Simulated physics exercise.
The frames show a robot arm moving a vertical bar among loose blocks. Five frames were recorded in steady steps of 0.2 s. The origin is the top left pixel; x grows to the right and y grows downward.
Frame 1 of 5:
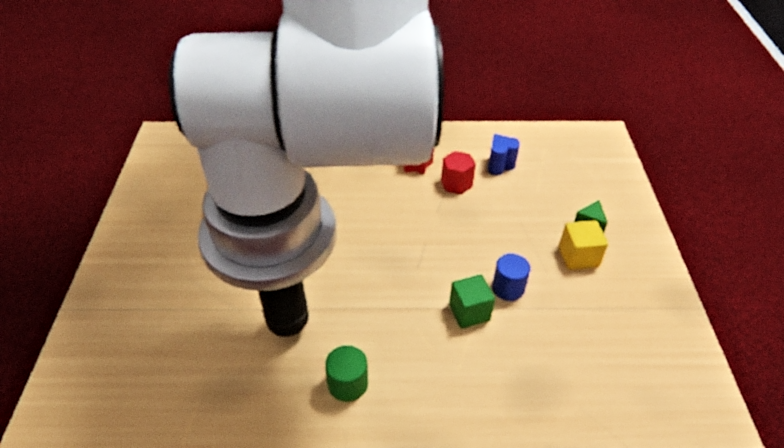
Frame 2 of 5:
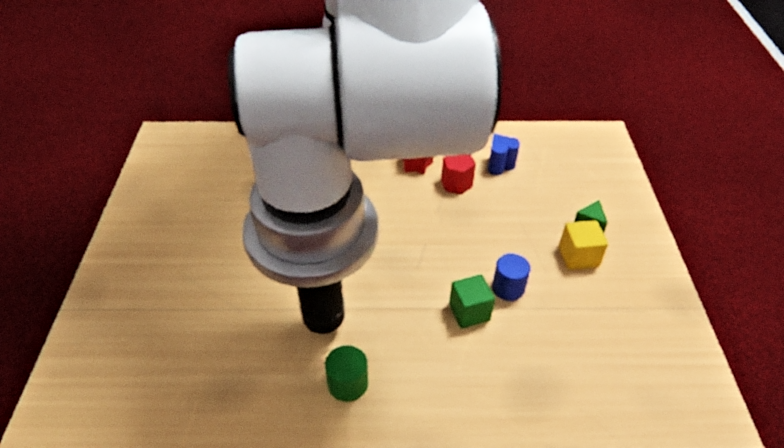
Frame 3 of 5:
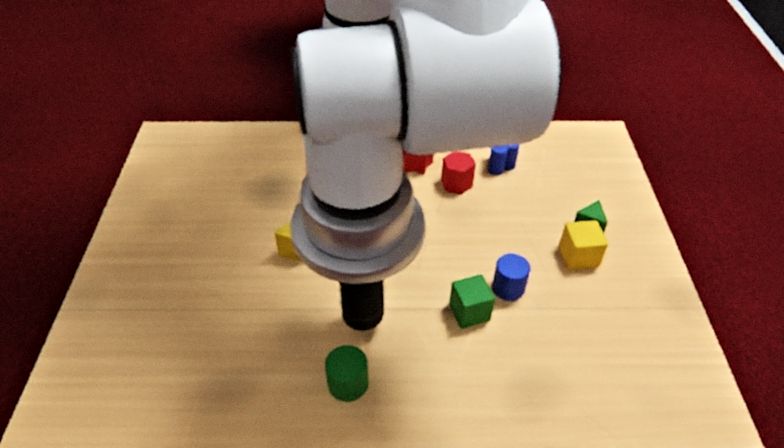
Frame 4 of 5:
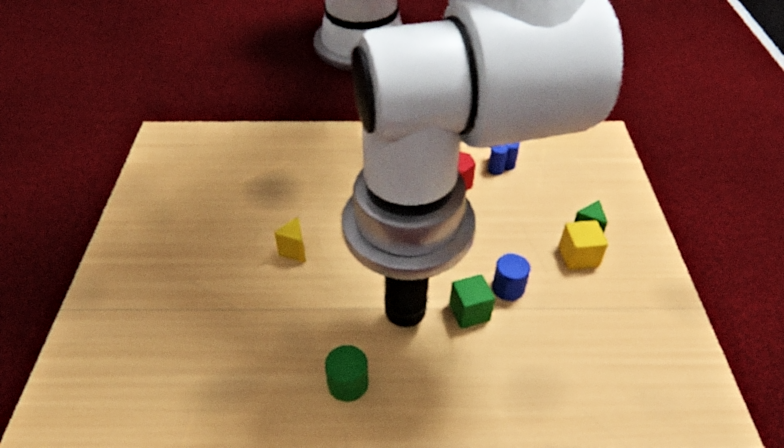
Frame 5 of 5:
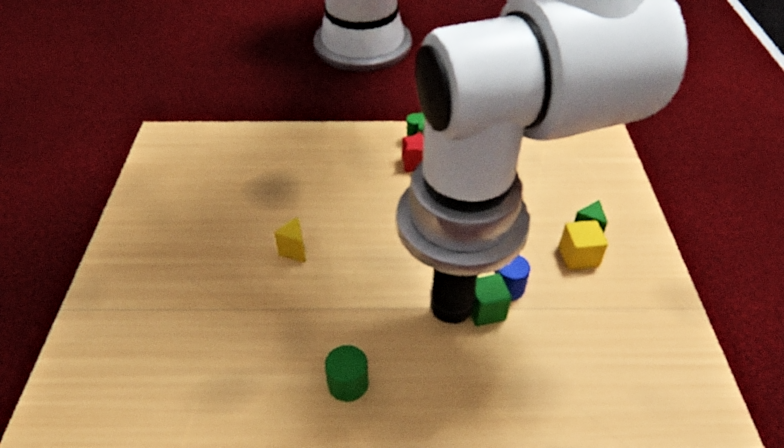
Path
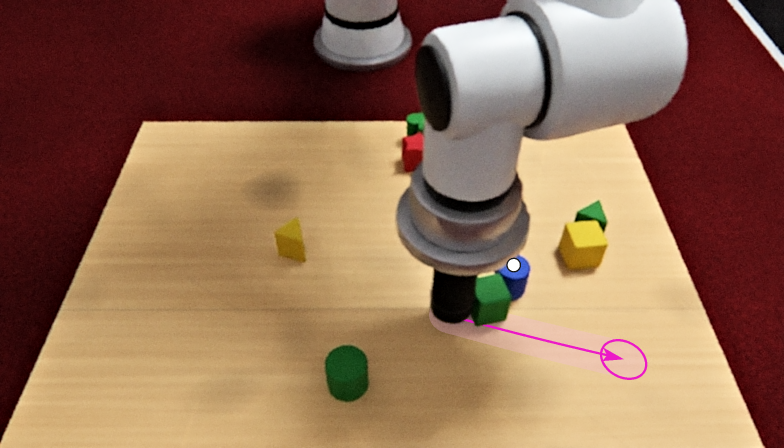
A white robot arm swept its black bar steadily rightward across a wooden table of scattered colored blocks, then nudged the green cube slightly to the right, close beside the blue cylinder.
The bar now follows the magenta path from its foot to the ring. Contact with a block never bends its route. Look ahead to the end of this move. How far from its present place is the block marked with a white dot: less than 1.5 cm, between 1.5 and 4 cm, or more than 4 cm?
I'd go with 1.5 to 4 cm for this block.
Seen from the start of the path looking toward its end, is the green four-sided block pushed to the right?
No.
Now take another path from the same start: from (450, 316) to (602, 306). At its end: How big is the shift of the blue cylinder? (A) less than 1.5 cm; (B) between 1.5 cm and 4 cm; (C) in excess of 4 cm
Letter B.
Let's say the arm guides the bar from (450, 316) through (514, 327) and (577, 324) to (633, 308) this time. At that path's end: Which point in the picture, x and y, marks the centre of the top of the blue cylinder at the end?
Around pixel (534, 256).
Path on the board, from (450, 316) to (624, 359); the dot is on the blue cylinder.
On the path given first. One third of the way, bar at (508, 322); green four-sided block at (542, 288), turned 50° anticlockwise; blue cylinder at (532, 257).
Two thirds of the way, bar at (567, 337); green four-sided block at (554, 285), turned 70° anticlockwise; blue cylinder at (532, 257).
At the end, bar at (628, 351); green four-sided block at (554, 285), turned 70° anticlockwise; blue cylinder at (532, 257).
